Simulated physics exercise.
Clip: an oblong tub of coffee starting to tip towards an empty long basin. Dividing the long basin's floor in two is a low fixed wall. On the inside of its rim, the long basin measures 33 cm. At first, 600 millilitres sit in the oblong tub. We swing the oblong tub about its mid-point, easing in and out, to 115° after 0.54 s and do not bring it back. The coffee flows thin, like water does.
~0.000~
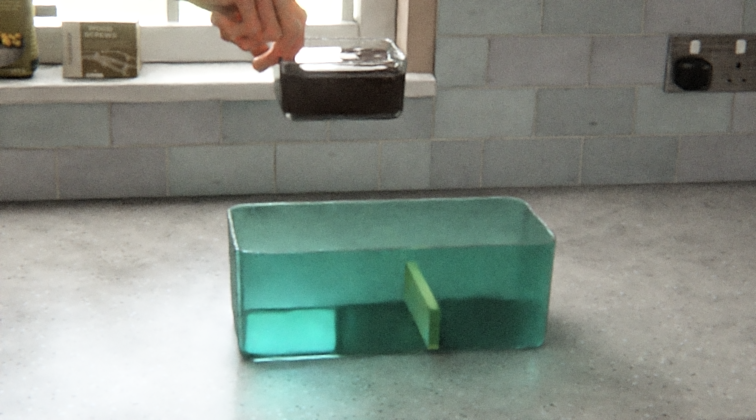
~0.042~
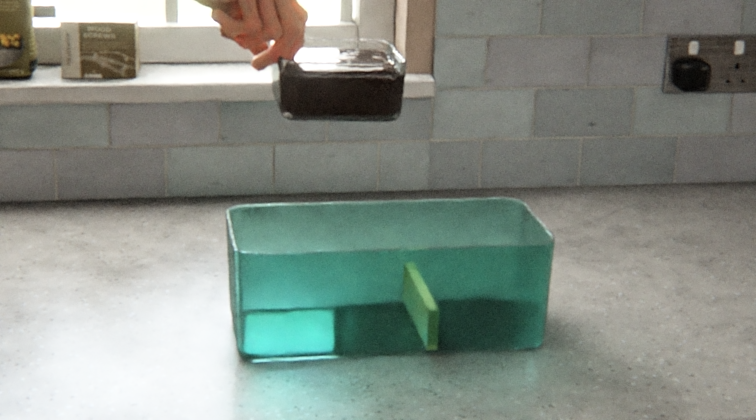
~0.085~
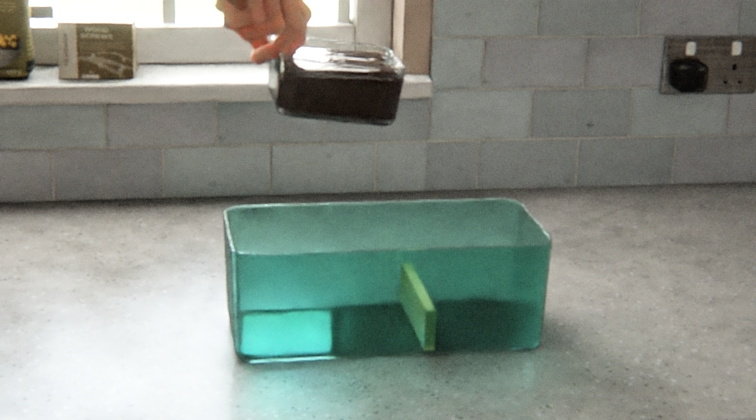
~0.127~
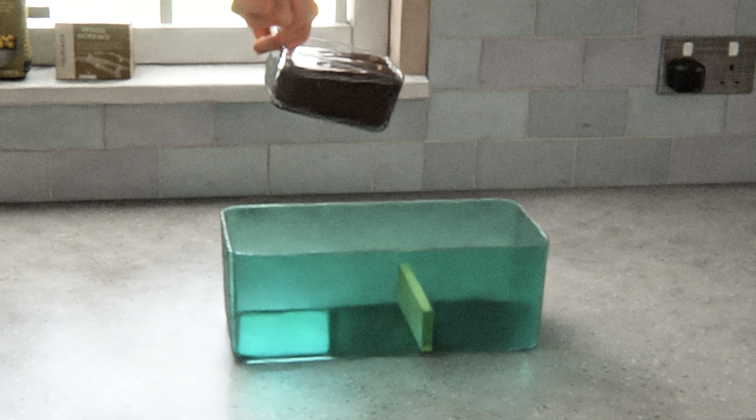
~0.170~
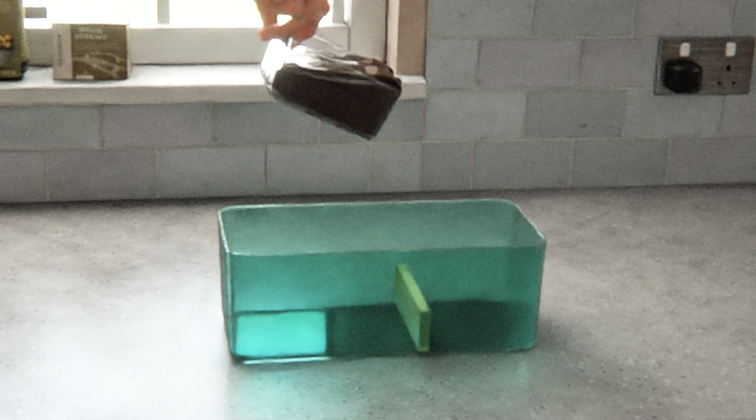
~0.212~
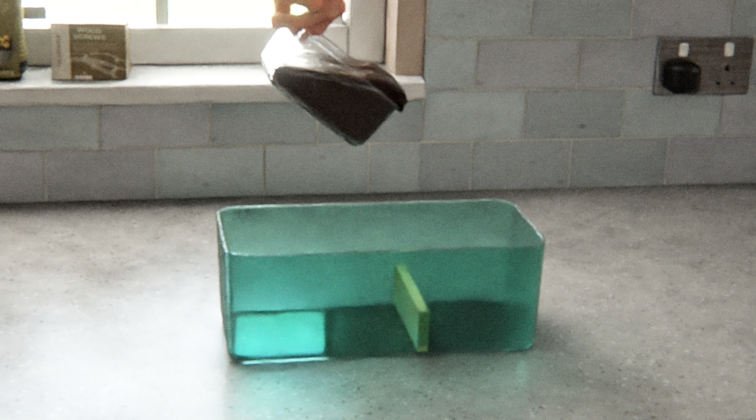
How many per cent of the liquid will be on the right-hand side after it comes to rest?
Some 64 per cent will be on the right-hand side.
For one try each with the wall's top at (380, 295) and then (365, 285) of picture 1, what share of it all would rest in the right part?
Roughly 80 per cent, then 85 per cent.
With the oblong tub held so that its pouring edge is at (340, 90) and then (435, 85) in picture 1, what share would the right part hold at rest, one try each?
The first try gives around 10 percent, the second around 75 percent.
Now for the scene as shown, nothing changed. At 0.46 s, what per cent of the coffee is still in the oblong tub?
I'd put it near 9 percent.
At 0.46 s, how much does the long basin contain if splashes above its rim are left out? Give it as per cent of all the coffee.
Roughly 46 percent of it.
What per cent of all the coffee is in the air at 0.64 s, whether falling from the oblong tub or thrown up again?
I'd say some 10 per cent is in the air.
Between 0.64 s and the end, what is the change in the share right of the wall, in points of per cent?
Change in share is negative, near 4 percent.
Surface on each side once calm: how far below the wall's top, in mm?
I'd say some 40 mm on the left and some 24 mm on the right.
By 0.46 s the tilt is 109° and 9 per cent is still to pour, 1 is left of the wall and 44 right of it.
By 0.64 s the tilt is 115° and 0 per cent is still to pour, 21 is left of the wall and 67 right of it.
By 0.83 s the tilt is 115° and 0 per cent is still to pour, 31 is left of the wall and 64 right of it.
By 1.04 s the tilt is 115° and 0 per cent is still to pour, 32 is left of the wall and 64 right of it.
At rest 32 per cent lies left of the wall, 64 right of it and 5 outside.
